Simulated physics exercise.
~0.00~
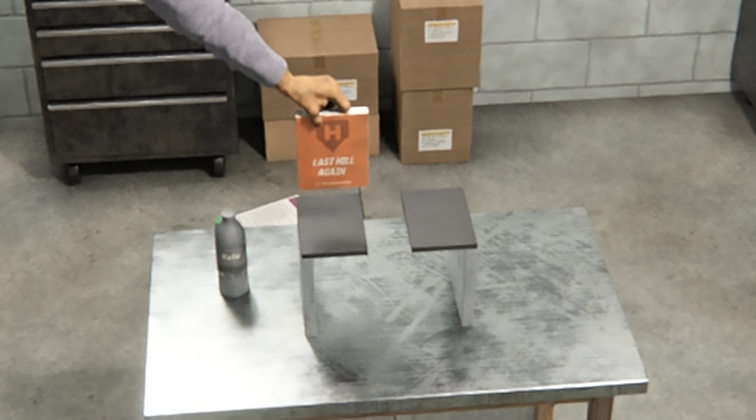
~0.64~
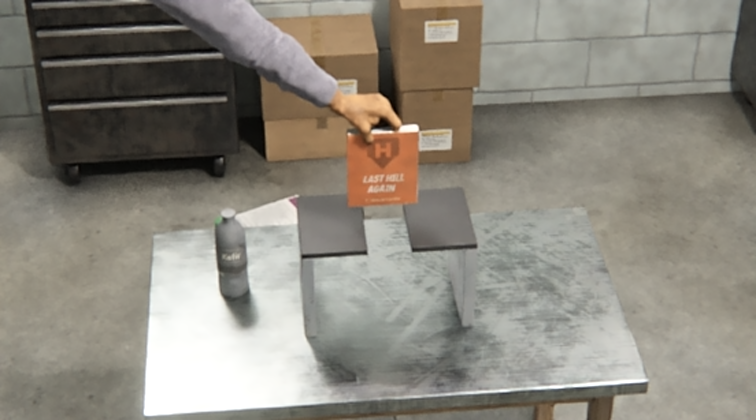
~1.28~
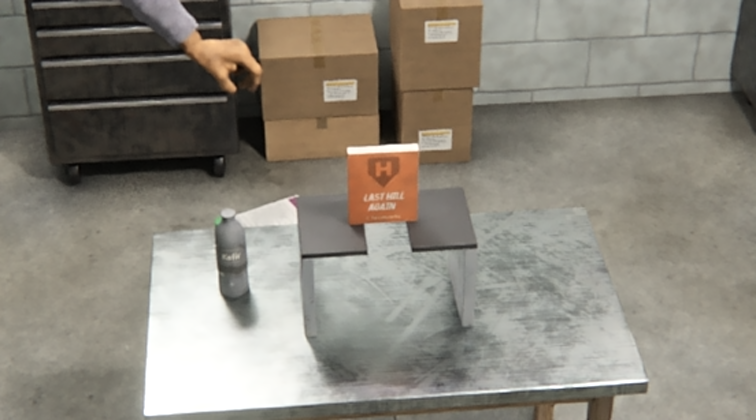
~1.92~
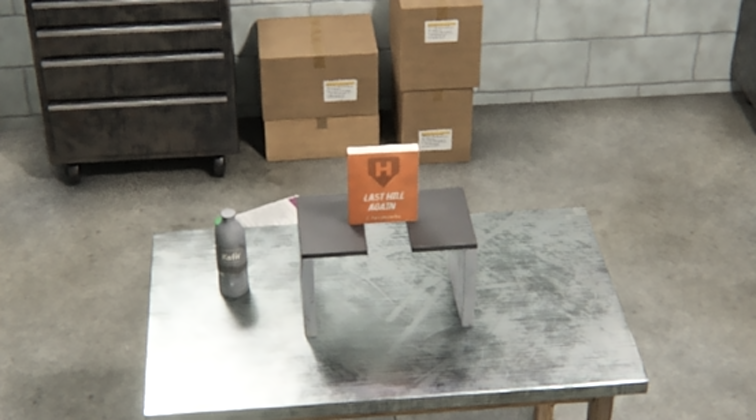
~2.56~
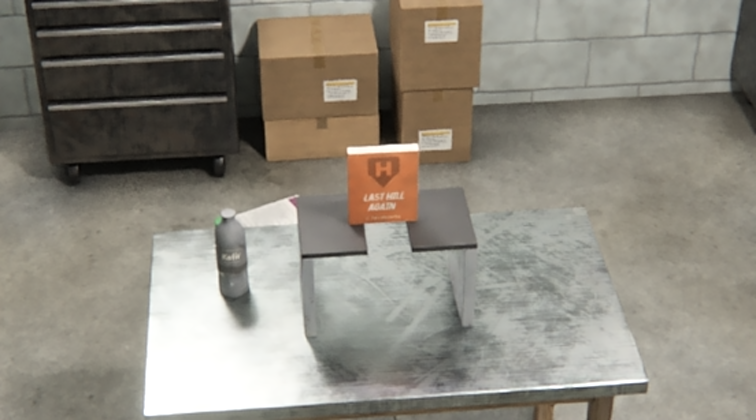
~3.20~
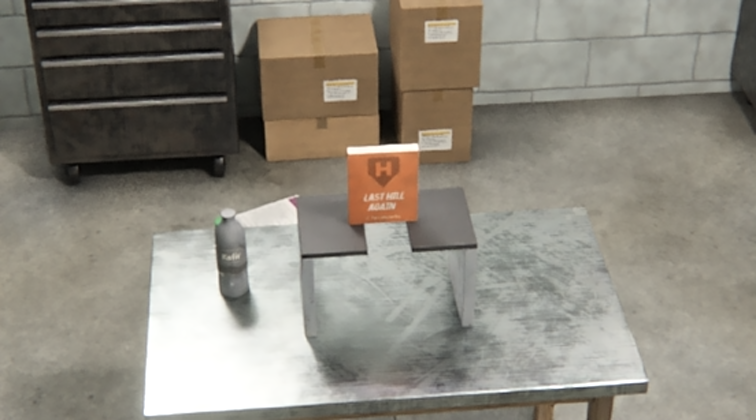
In a workshop, a hand carried an upright orange book rightward over two dark-topped supports on a metal table, lowered it across the gap and let go, and the book stayed standing there, bridging the supports, beside an unmoved grey bottle.
